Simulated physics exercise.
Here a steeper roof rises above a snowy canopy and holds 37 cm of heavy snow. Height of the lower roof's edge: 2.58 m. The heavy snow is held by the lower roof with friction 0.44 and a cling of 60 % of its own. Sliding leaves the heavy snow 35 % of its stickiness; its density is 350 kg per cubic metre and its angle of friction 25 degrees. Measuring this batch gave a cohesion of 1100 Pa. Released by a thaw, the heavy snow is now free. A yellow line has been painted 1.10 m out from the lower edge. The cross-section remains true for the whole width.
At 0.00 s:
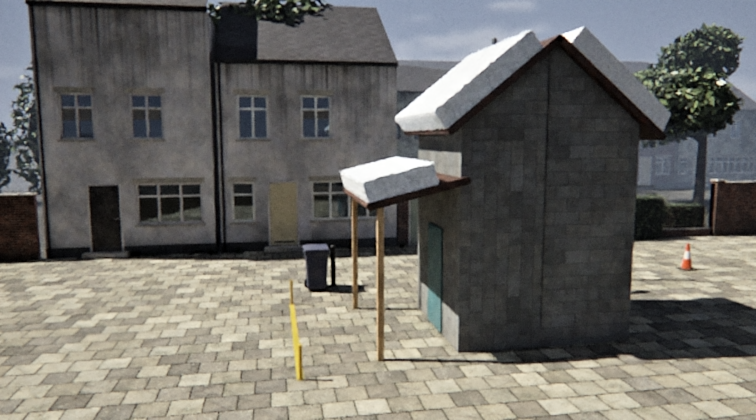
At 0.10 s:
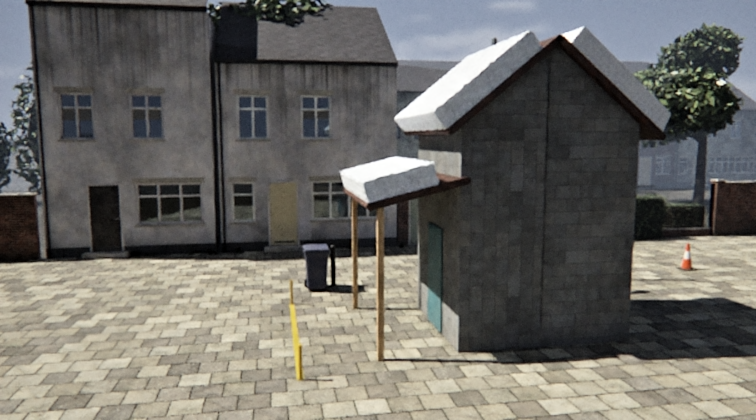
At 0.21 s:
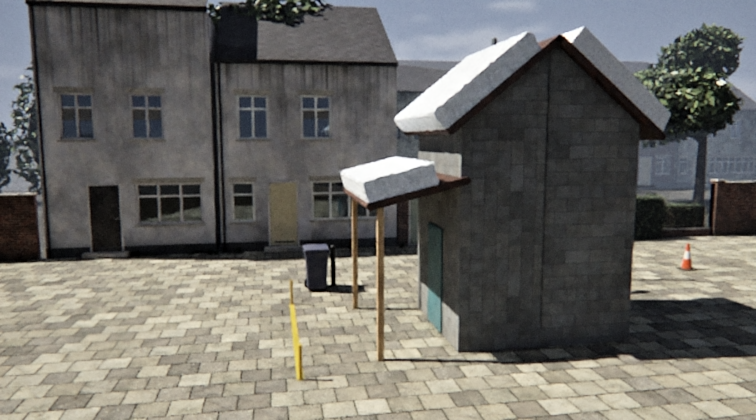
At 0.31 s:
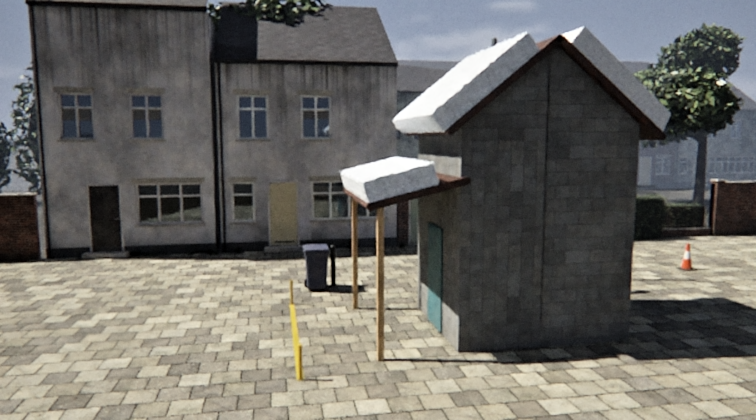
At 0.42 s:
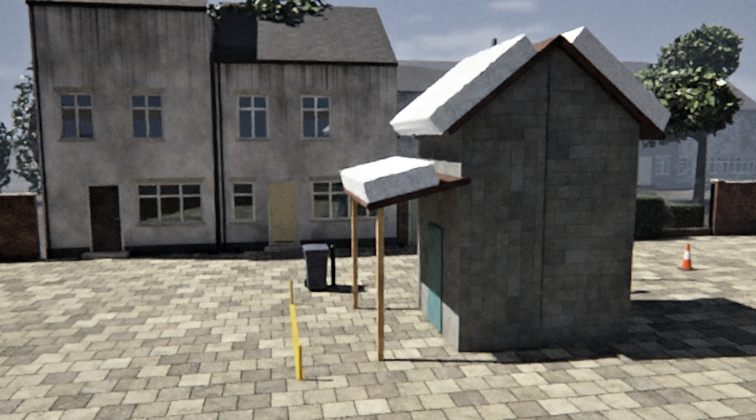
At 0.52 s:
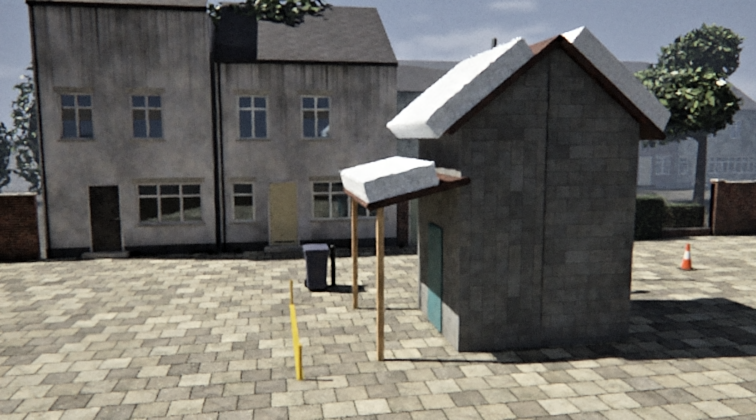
Small grey block building with thick white snow on its roofs, the upper left slab slowly sliding slightly down the slope.
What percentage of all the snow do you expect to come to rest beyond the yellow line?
Roughly 7 % of it.
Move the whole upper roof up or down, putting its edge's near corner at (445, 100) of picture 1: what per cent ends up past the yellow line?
Share past the line: About 30 %.
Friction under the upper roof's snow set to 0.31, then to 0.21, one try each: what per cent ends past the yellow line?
I'd expect around 30 percent, then around 40 percent.
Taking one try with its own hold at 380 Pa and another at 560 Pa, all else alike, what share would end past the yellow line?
First try roughly 35 per cent, second try roughly 25 per cent.
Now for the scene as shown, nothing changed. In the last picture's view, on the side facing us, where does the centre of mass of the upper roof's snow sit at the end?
That point lands roughly at (374, 226).
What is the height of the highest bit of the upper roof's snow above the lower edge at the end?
Roughly 1.0 m.
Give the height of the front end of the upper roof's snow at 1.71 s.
About 3.0 m.
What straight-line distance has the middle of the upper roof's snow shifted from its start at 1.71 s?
About 1.6 m.
After 1.07 s, none is below the lower edge and 0 % is past the line.
After 1.71 s, none is below the lower edge and 0 % is past the line.
After 2.36 s, 7 % is below the lower edge and 0 % is past the line.
After 3.00 s, 27 % is below the lower edge and 5 % is past the line.
After 6.00 s, 30 % is below the lower edge and 7 % is past the line.
